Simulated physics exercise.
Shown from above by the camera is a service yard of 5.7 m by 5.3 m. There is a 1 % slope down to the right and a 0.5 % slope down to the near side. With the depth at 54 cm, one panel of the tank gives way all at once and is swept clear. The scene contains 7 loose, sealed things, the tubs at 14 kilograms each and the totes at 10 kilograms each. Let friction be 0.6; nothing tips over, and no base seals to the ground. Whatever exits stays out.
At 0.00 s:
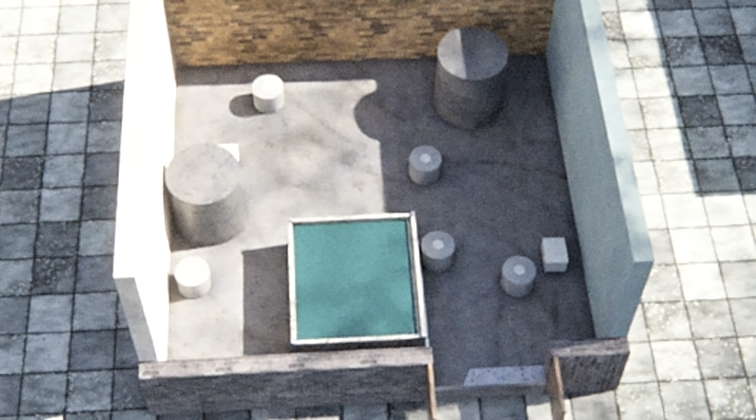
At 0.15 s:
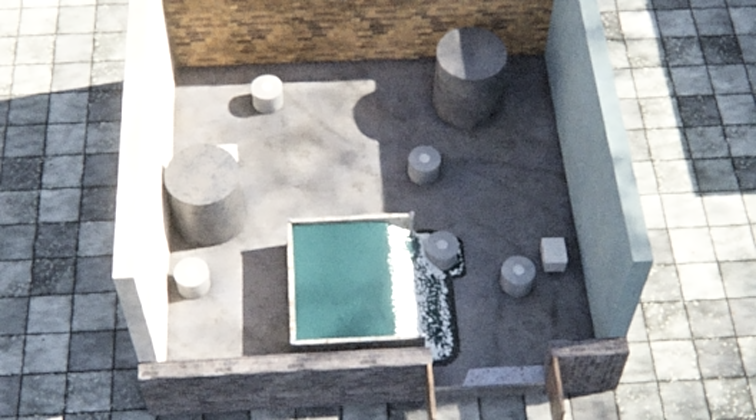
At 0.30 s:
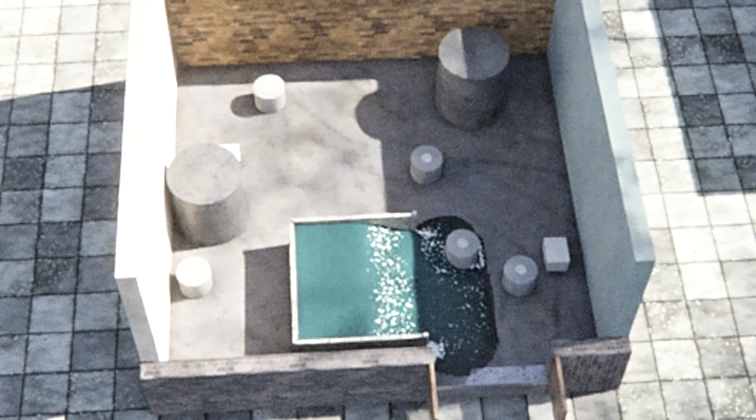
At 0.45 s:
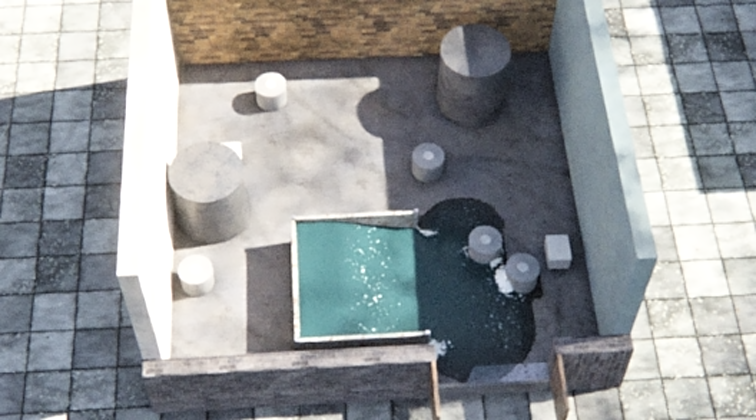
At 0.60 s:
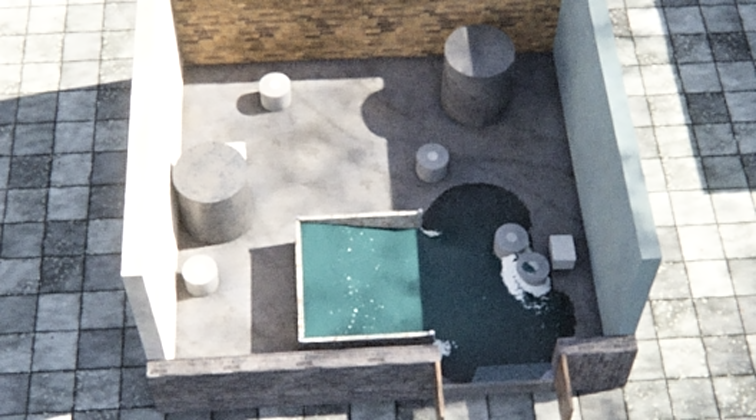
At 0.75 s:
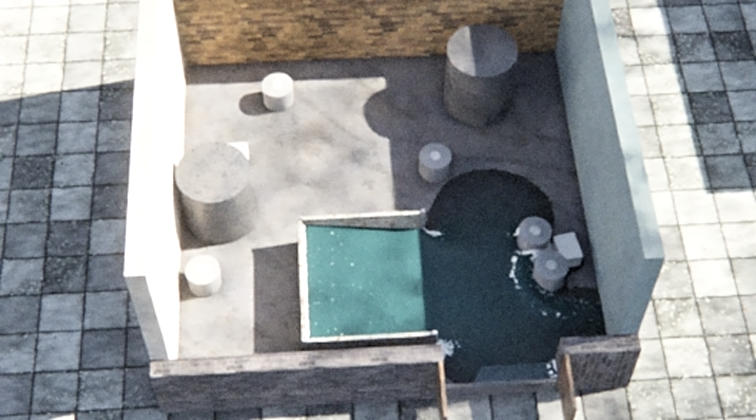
Water burst through the right side of a square green tank in a walled yard and spread rightward across the floor, pushing a small round tub and then nudging a second one along.
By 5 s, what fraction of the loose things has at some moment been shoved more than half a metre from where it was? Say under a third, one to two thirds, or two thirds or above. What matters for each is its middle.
Share: Middle band, from a third up to but not reaching two thirds.
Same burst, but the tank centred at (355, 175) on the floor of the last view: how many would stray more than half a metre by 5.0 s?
Count: 3.
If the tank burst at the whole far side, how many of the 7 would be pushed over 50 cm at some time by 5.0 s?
You'd get 3 in that case.
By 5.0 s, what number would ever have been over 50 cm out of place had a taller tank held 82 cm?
Result: 4.
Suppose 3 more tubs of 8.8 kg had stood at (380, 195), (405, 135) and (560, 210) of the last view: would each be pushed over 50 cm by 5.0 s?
Outcome: Stays within first, stays within next, breaks the threshold last.
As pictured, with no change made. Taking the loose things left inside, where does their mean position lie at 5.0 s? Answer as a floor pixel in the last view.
(384, 143).
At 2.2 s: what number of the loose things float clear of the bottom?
The count is 2.
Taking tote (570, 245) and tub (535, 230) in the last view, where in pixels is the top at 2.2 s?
They should sit about (568, 203) and (539, 126) in the last view.
After 1.1 s 2 of 7 are over 50 cm from their spots; 1 afloat.
After 2.2 s 2 of 7 are over 50 cm from their spots; 2 afloat.
After 3.5 s 3 of 7 are over 50 cm from their spots; 3 afloat.
After 5.0 s 3 of 7 are over 50 cm from their spots, and 3 have been at some point; 3 afloat.
